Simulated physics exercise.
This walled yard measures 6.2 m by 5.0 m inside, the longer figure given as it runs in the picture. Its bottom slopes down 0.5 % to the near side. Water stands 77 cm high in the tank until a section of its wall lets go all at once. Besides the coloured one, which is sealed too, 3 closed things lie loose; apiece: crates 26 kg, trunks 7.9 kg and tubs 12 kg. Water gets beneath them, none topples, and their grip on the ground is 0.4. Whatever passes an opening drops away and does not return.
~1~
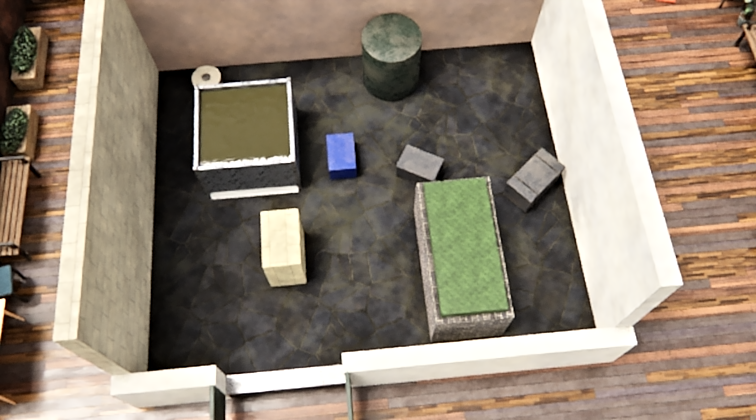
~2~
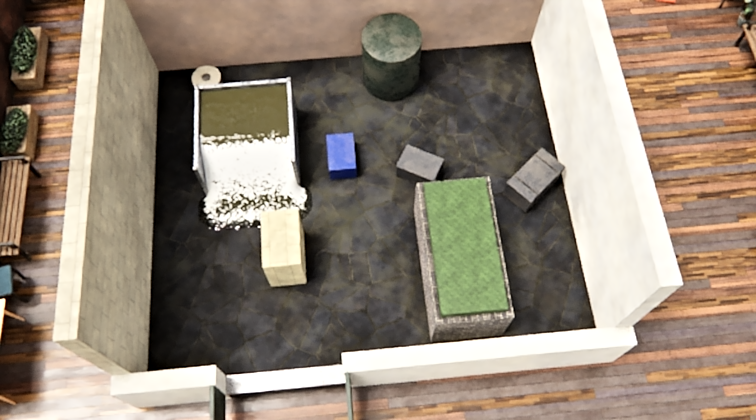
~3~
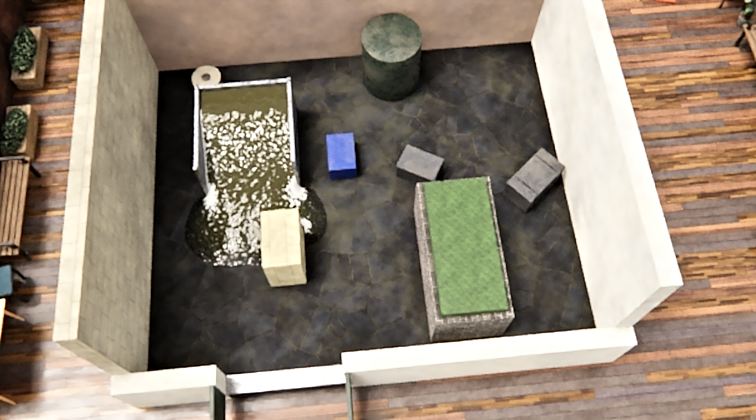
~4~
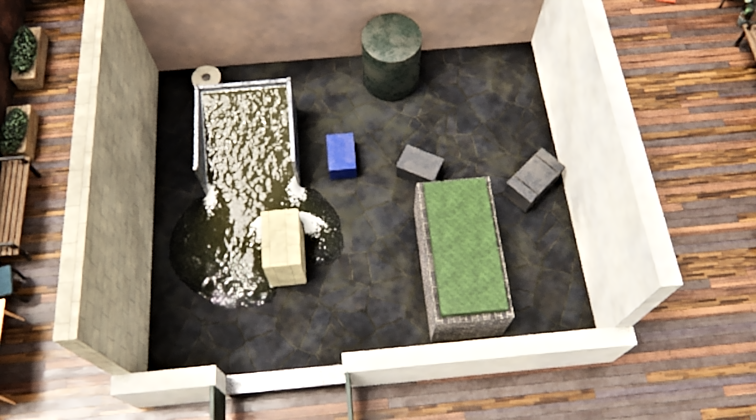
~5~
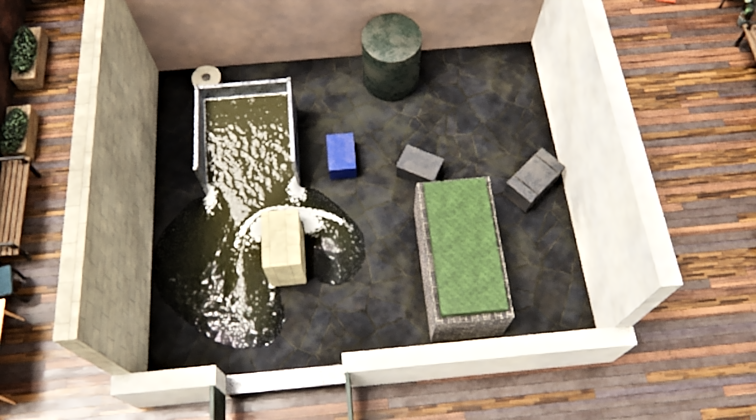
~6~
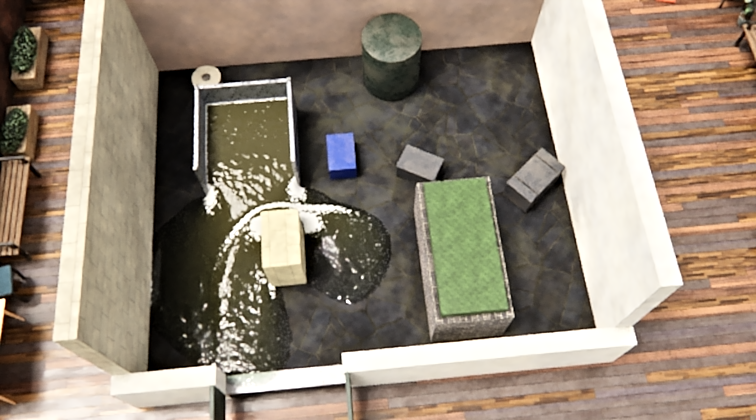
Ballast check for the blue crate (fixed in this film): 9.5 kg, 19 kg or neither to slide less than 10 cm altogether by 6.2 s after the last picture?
For it, only the higher weight holds it.
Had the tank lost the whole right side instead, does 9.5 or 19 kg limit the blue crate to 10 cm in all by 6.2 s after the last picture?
Then neither weight holds it.
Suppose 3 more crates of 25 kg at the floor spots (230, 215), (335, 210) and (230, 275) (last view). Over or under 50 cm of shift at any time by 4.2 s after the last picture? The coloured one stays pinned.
In that order: More, more, more.
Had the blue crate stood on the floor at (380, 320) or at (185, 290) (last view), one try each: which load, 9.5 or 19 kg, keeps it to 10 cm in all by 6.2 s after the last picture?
In that order: Neither holds; neither holds.
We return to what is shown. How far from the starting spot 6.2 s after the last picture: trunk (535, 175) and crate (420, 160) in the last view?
In that order: 30 cm, 20 cm.
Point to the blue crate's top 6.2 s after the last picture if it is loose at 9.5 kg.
Around (316, 138).
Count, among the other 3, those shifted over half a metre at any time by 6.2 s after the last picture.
I count 0.
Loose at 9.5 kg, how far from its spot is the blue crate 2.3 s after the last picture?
About 0 cm.
Then, 0.6 s after the last picture the blue crate would be 0 cm from its start with 9.5 kg and 0 cm from its start with 19 kg; 1 cm of water round it then.
Then, 2.3 s after the last picture the blue crate would be 0 cm from its start with 9.5 kg and 0 cm from its start with 19 kg; 1 cm of water round it then.
Then, 4.2 s after the last picture the blue crate would be 0 cm from its start with 9.5 kg and 0 cm from its start with 19 kg; 1 cm of water round it then.
Then, 6.2 s after the last picture the blue crate would be 44 cm from its start with 9.5 kg and 0 cm from its start with 19 kg; 3 cm of water round it then.
